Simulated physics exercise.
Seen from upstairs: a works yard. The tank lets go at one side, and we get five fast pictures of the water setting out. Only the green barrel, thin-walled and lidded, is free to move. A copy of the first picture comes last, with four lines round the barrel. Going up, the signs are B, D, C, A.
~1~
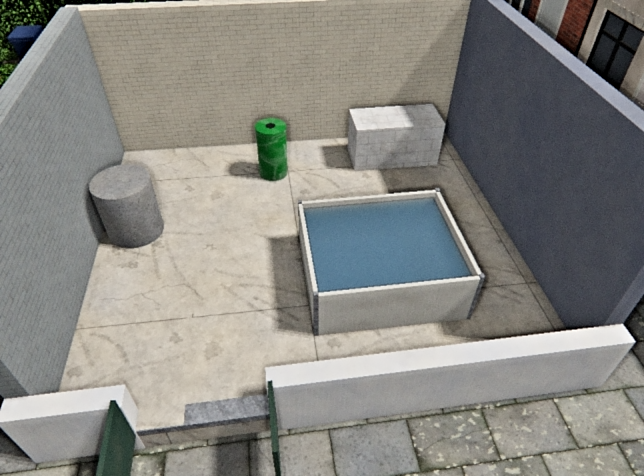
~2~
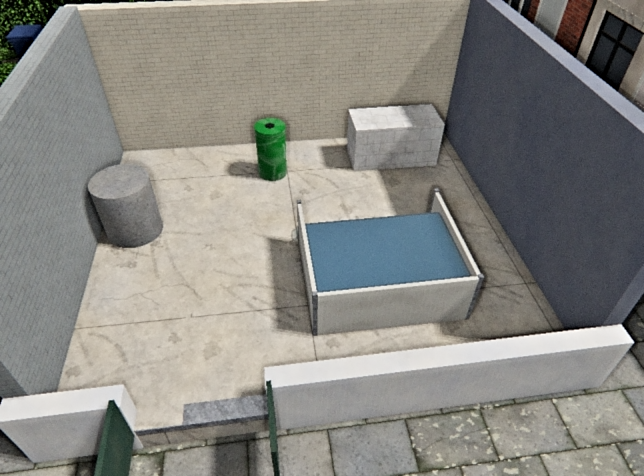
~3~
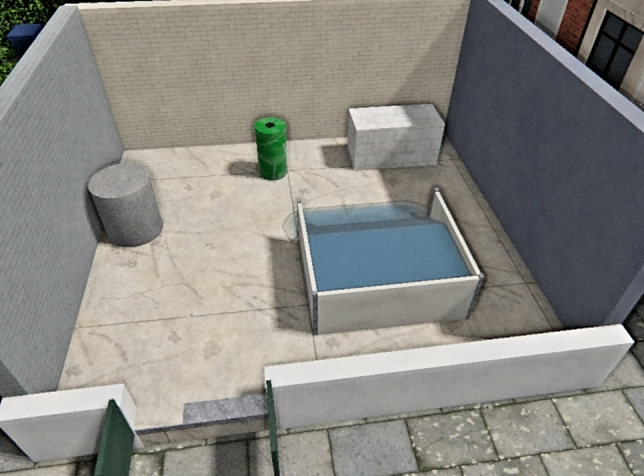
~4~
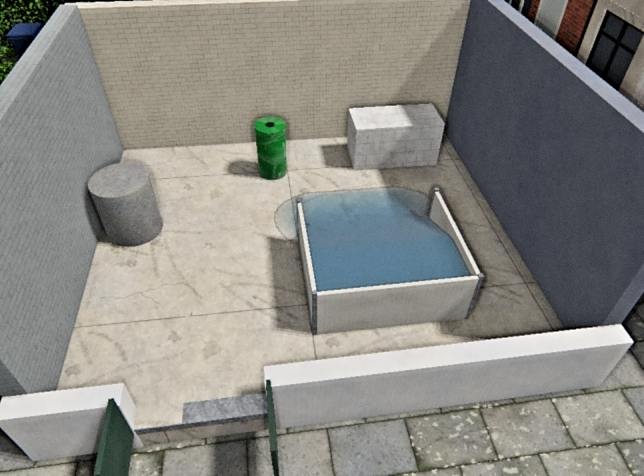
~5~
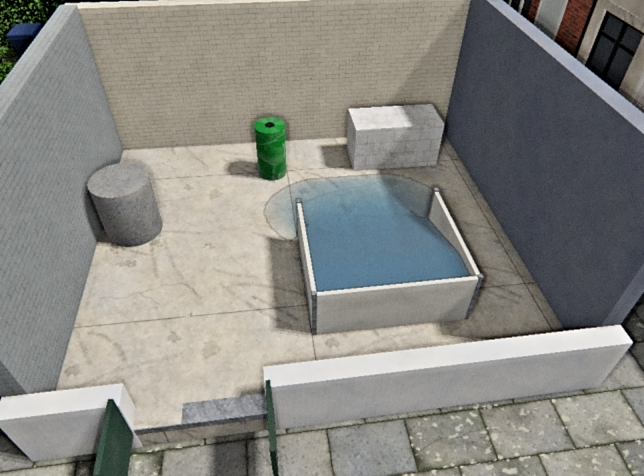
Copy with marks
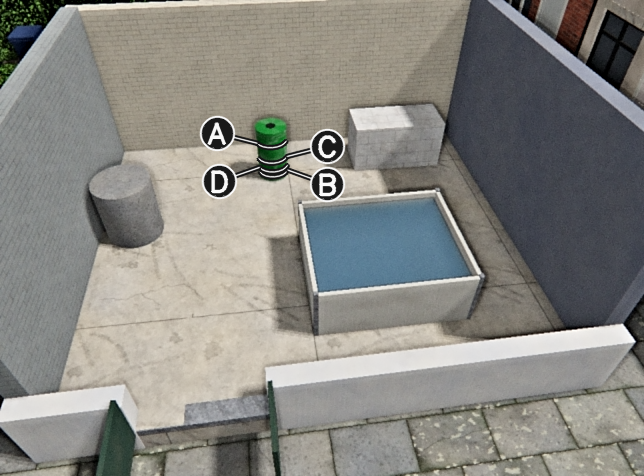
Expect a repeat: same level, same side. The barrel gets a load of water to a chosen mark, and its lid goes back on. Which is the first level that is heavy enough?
Line C.
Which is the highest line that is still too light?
The answer is D.
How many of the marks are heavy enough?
Two of the four.
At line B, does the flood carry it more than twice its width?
Yes, clearly.
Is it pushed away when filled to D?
Yes, it does.
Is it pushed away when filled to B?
Yes, that goes wrong.
In white, A at (272, 147); B at (274, 176); C at (273, 163); D at (274, 171); from the bottom up B, D, C, A.
With A, it does not move.
With B, it is pushed about 4 times its own width away.
With C, it does not move.
With D, it is pushed about its own width away.
